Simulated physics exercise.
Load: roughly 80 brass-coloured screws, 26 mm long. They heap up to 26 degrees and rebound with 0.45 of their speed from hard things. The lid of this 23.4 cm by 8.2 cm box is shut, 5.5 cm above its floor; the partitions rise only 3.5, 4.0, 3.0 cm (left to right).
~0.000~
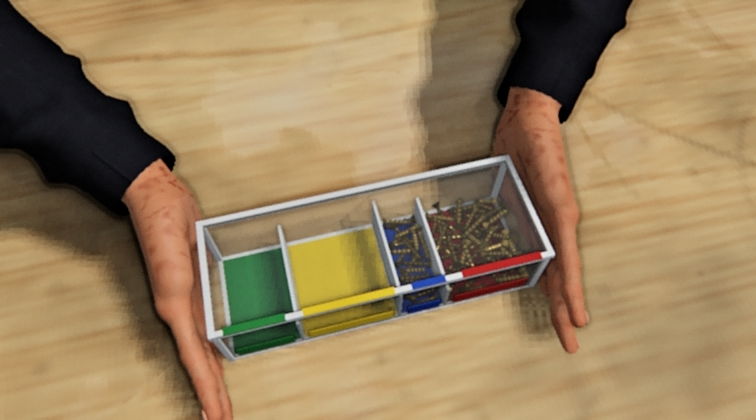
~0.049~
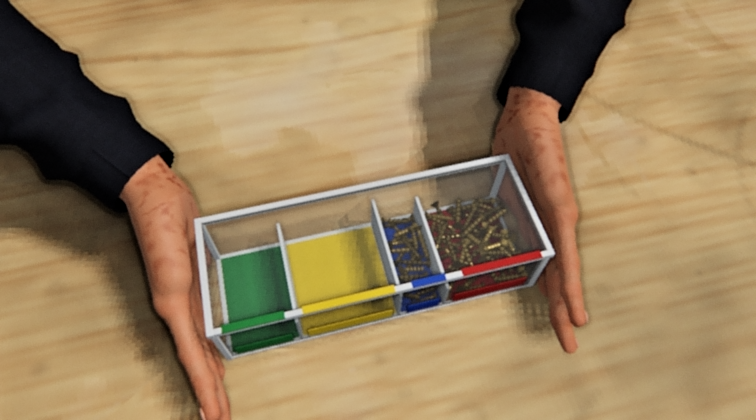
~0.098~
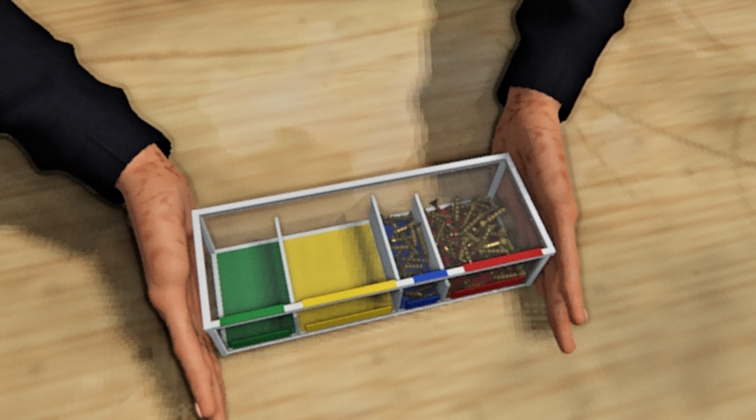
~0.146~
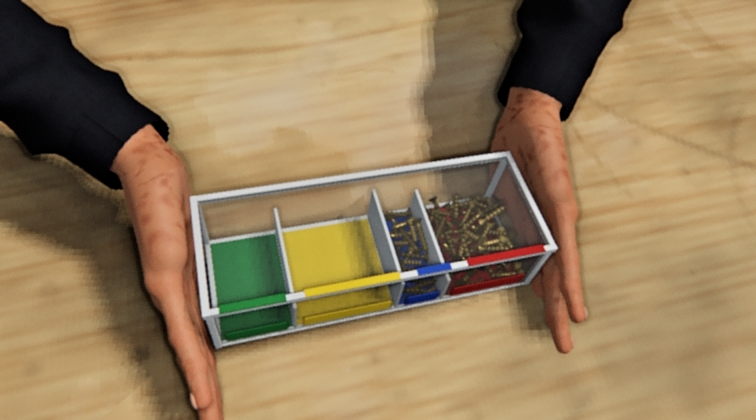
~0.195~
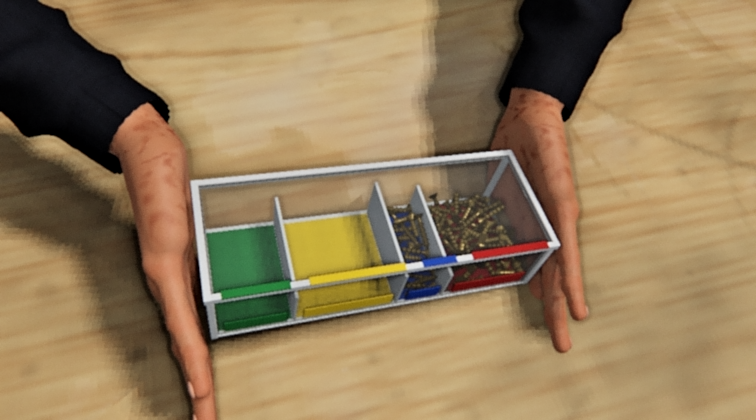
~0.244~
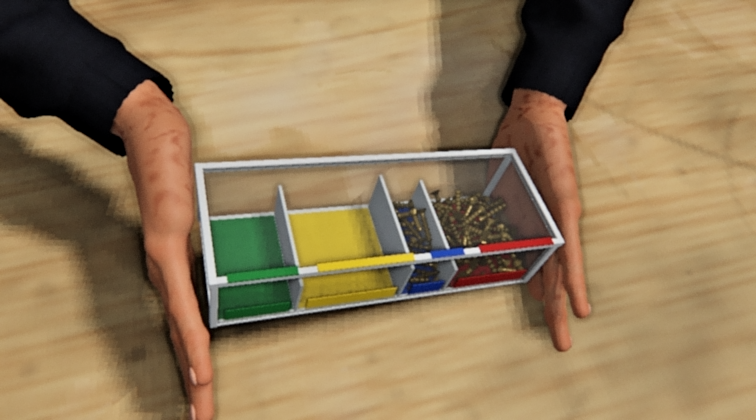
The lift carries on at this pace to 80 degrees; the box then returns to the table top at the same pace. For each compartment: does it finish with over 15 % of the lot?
Red above, blue above, green below, yellow below.
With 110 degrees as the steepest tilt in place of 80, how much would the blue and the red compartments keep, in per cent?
In that case blue 0, red 100.
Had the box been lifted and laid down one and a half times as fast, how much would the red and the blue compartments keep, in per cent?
Then: Red 75; blue 25.
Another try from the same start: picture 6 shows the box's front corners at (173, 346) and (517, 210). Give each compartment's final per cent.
Red 25; blue 45; green 10; yellow 20.
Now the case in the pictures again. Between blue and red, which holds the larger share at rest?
It is the red one.
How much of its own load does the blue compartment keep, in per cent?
Roughly 100 per cent.
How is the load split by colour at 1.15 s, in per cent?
Red 75; blue 25; green 0; yellow 0.
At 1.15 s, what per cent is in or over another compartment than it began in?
Some 0 per cent.
Then, at 1.15 s, tilt 80 degrees; red 75 %, blue 25 %.
After 1.75 s, tilt 35 degrees; red 75 %, blue 25 %.
After 2.40 s, tilt 0 degrees; red 75 %, blue 25 %.
In the end, at 2.9 s, red 75 %, blue 25 %, green 0 %, yellow 0 %.
